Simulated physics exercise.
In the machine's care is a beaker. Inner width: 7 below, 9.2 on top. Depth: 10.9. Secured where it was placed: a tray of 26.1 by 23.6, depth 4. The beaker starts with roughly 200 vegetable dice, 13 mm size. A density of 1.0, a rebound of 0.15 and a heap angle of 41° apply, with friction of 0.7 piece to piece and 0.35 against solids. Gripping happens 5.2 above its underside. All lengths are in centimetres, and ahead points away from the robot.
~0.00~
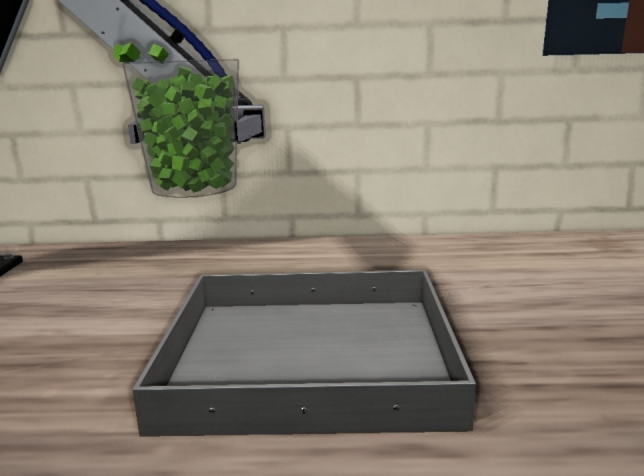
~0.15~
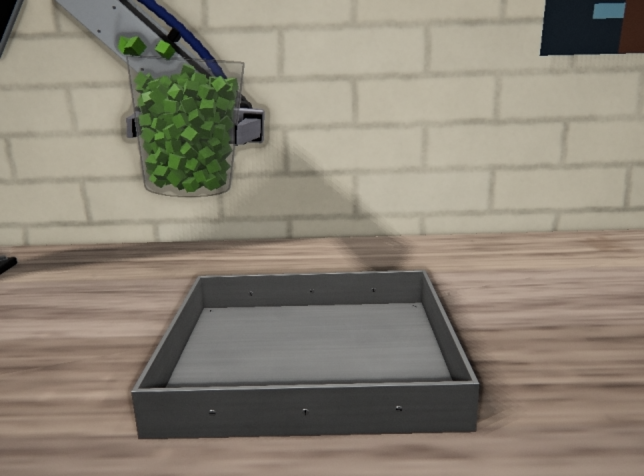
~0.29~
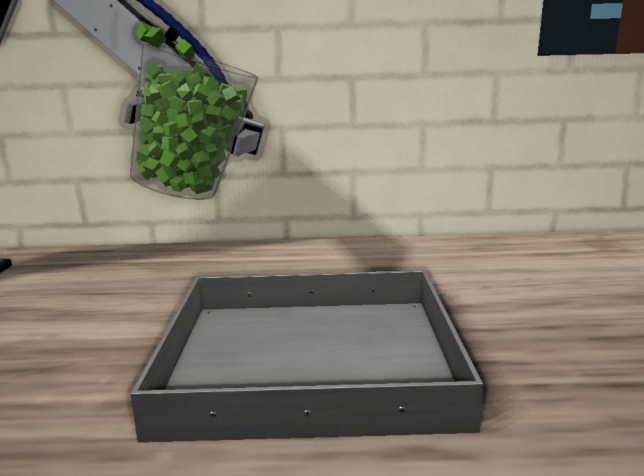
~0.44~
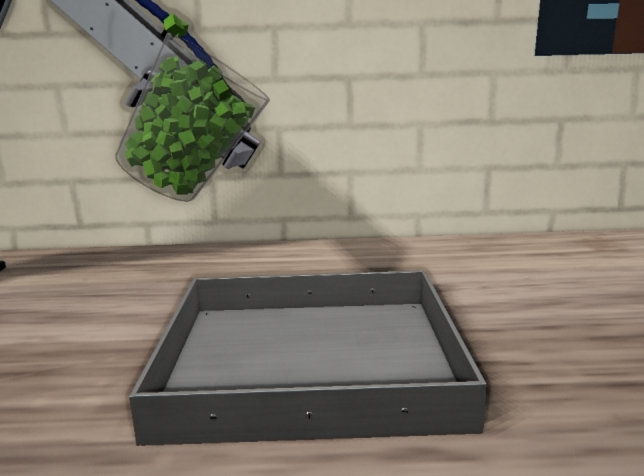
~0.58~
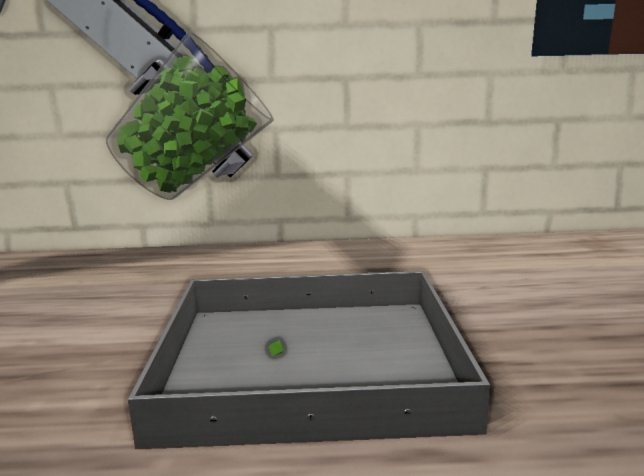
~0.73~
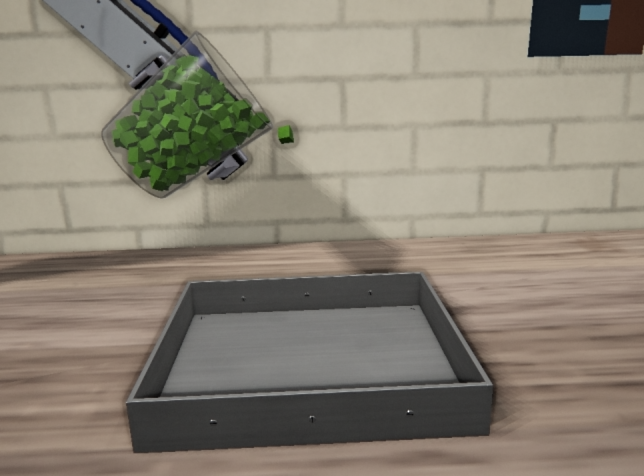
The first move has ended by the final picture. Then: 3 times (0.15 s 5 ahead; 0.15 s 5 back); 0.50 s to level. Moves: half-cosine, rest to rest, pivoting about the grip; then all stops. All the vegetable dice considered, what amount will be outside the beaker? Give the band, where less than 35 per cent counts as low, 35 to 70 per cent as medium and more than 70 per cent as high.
Low.
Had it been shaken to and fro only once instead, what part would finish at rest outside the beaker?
It would then be around 5 per cent.
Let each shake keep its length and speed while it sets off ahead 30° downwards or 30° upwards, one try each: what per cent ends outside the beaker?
It comes to around 5 per cent on the first try and around 25 per cent on the second.
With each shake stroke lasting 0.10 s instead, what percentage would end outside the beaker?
Roughly 40 percent then.
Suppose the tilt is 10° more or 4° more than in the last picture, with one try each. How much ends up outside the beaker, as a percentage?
Estimates, in order: 30 % and 20 %.
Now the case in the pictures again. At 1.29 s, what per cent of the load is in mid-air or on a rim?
Some 3 percent.
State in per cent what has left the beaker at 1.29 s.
Near 10 in a hundred parts have gone so far.
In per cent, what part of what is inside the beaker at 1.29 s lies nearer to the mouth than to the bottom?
I'd say close to 50 per cent.
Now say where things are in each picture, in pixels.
In the first picture, beaker middle at (189, 128), level; upper third of the load around (184, 95), from x 125 to 230, top at y 55; 204 in the beaker.
In the second picture, beaker middle at (187, 127), tilted 5° forward; upper third of the load around (185, 93), from x 125 to 230, top at y 45.
In the third picture, beaker middle at (187, 126), tilted 19° forward; upper third of the load around (186, 92), from x 145 to 240, top at y 35.
In the fourth picture, beaker middle at (187, 125), tilted 35° forward; upper third of the load around (187, 94), from x 135 to 245, top at y 25; 203 in the beaker, 1 in flight or on a rim.
In the fifth picture, beaker middle at (185, 124), tilted 49° forward; upper third of the load around (189, 97), from x 125 to 275, top at y 65; 203 in the beaker, 1 in the tray.
In the sixth picture, beaker middle at (184, 124), tilted 54° forward; upper third of the load around (189, 97), from x 120 to 295, top at y 65; 202 in the beaker, 1 in the tray, 1 in flight or on a rim.
By 1.29 s, tilted 54° forward, highest piece 26 above the table; 182 in the beaker, 15 in the tray, 7 in flight or on a rim.
By 1.85 s, tilted 32° forward, highest piece 27 above the table; 177 in the beaker, 27 in the tray.
By 2.33 s, level, highest piece 28 above the table; 177 in the beaker, 27 in the tray.
By 3.38 s, level, highest piece 28 above the table; 177 in the beaker, 27 in the tray.
Final count, 177 in the beaker, 27 in the tray. That is 13 % outside the beaker.
